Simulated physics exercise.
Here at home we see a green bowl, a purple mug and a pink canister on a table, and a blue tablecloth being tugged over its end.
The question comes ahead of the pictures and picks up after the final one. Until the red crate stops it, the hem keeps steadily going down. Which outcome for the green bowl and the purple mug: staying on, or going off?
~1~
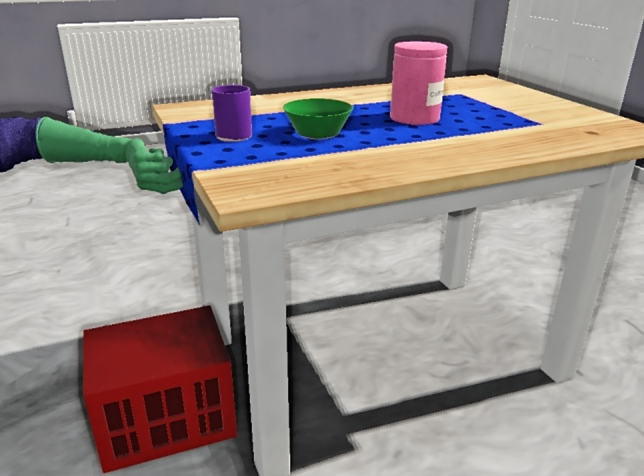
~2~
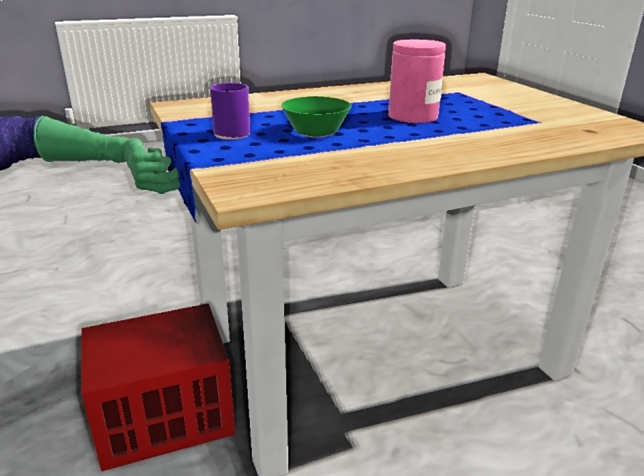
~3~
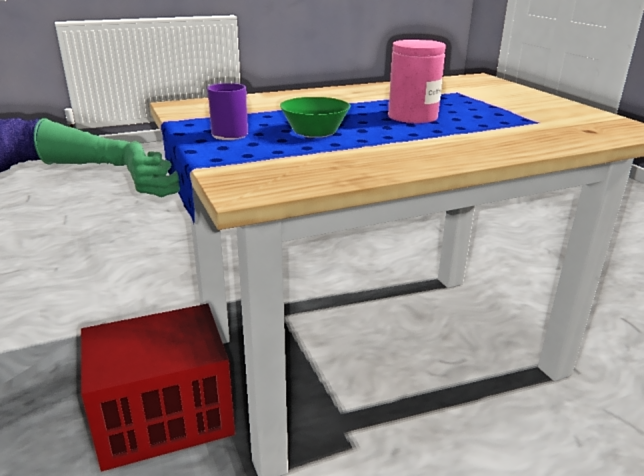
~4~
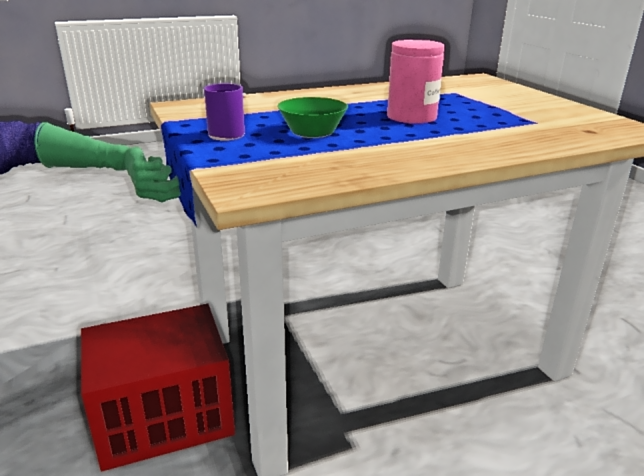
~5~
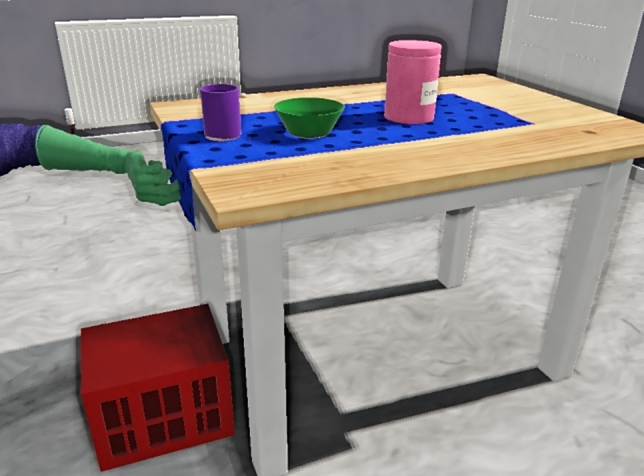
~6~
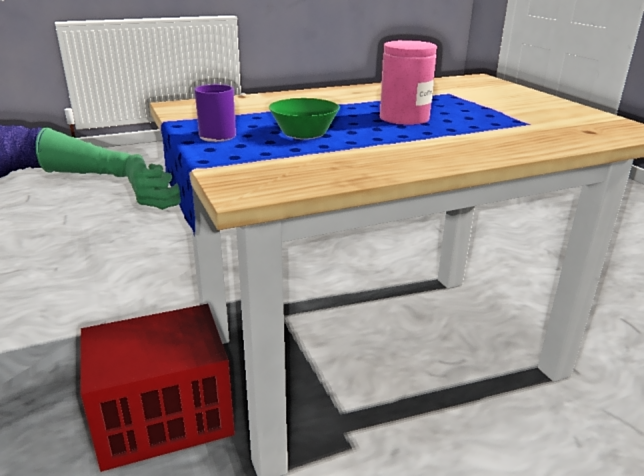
Green bowl, going off; purple mug, going off.
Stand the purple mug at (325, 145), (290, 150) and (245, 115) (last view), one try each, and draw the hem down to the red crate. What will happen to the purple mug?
In the first case it remains up there; in the second case it remains up there; in the third case it comes down.
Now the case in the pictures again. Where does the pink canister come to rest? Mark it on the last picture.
About (261, 95).
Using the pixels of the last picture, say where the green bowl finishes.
The middle sits at (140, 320).
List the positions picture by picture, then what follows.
Tablecloth end (199, 224); green bowl (318, 107); purple mug (231, 89); pink canister (421, 45); top of the crate (135, 366), in the first picture.
Tablecloth end (197, 223), far hem (542, 123); purple mug (229, 87); purple mug stands on the cloth, in the second picture.
Tablecloth end (194, 225); green bowl (315, 105), in the third picture.
Tablecloth end (197, 227), far hem (538, 124); purple mug (223, 88), in the fourth picture.
Tablecloth end (196, 231); green bowl (309, 106), in the fifth picture.
Tablecloth end (195, 237), far hem (531, 125); green bowl (304, 106); purple mug (214, 88); top of the crate (133, 364), in the sixth picture.
Then, 0.76 s past the final frame, hem going down; bowl carried along near (233, 127); mug over the edge.
Then, 1.46 s past the final frame, hem going down; bowl tipping at the edge near (160, 145); mug down below.
When it is over, hem on the crate; bowl down below near (141, 320); mug down below. The green bowl falls off and the purple mug goes over the edge.
